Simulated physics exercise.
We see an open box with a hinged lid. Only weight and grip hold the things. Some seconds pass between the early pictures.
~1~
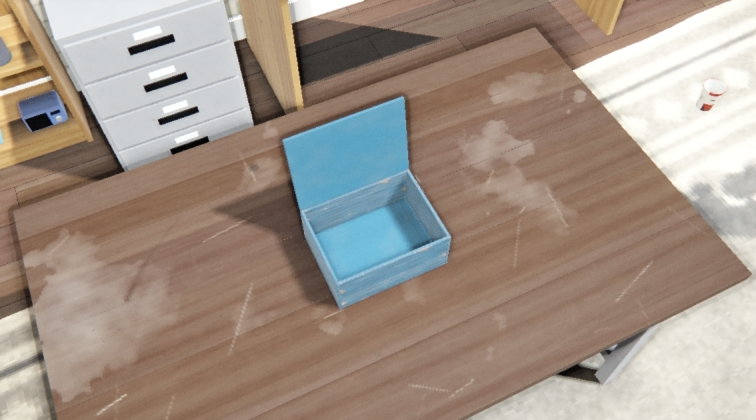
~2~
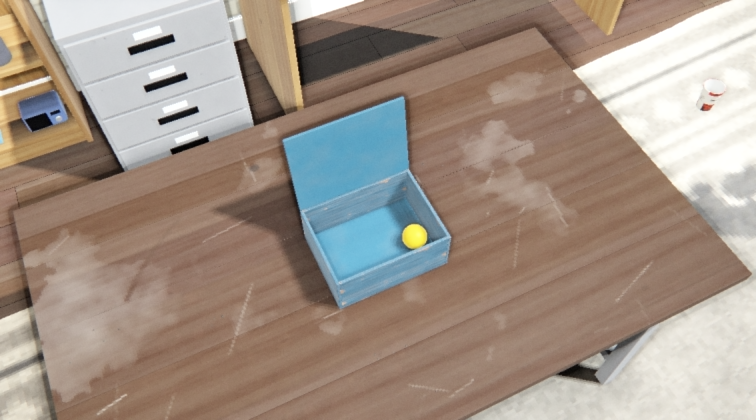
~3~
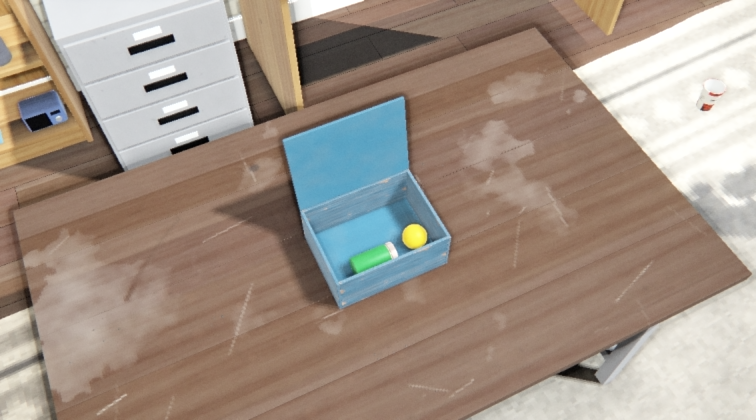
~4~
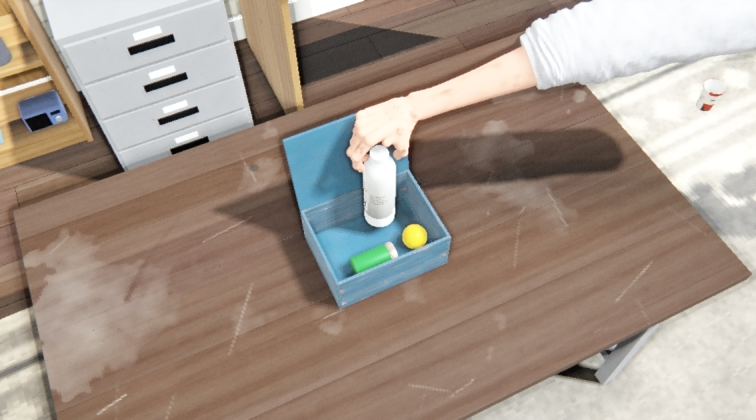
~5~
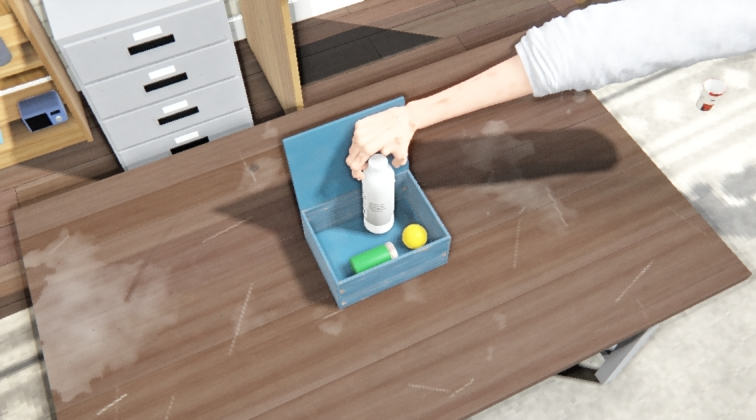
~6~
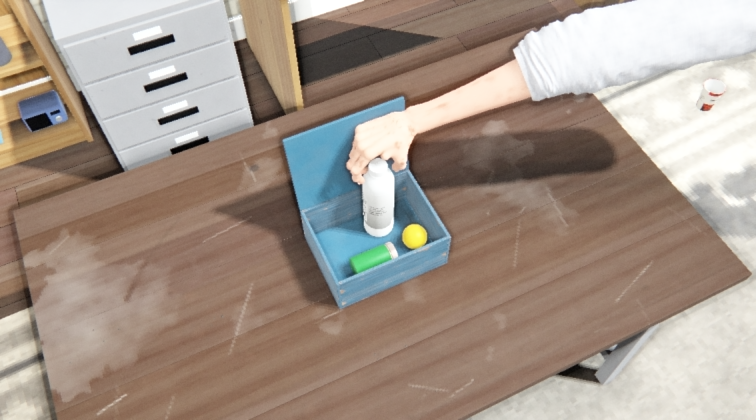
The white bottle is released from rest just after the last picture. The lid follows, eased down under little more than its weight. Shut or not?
In the end the lid stays ajar.
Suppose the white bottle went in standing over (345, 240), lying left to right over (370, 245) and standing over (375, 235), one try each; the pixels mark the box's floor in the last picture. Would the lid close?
In the first case it will not close; in the second case it sits on the rim; in the third case it will not close.
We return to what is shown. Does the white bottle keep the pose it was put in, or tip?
It ends up tilted.
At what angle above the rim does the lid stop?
Some 20° above the rim.
Then, 1.20 s after the last picture, lid starting down.
Then, 1.80 s after the last picture, lid 54° above the rim; white bottle tipped 16° from how it was near (385, 207).
Then, 2.10 s after the last picture, lid 31° above the rim; white bottle tipped 50° from how it was near (398, 233).
At rest, lid 20° above the rim; tipped over in the box, white bottle; the other 2 in place. Seen from the same camera at the end, white bottle near (399, 232).
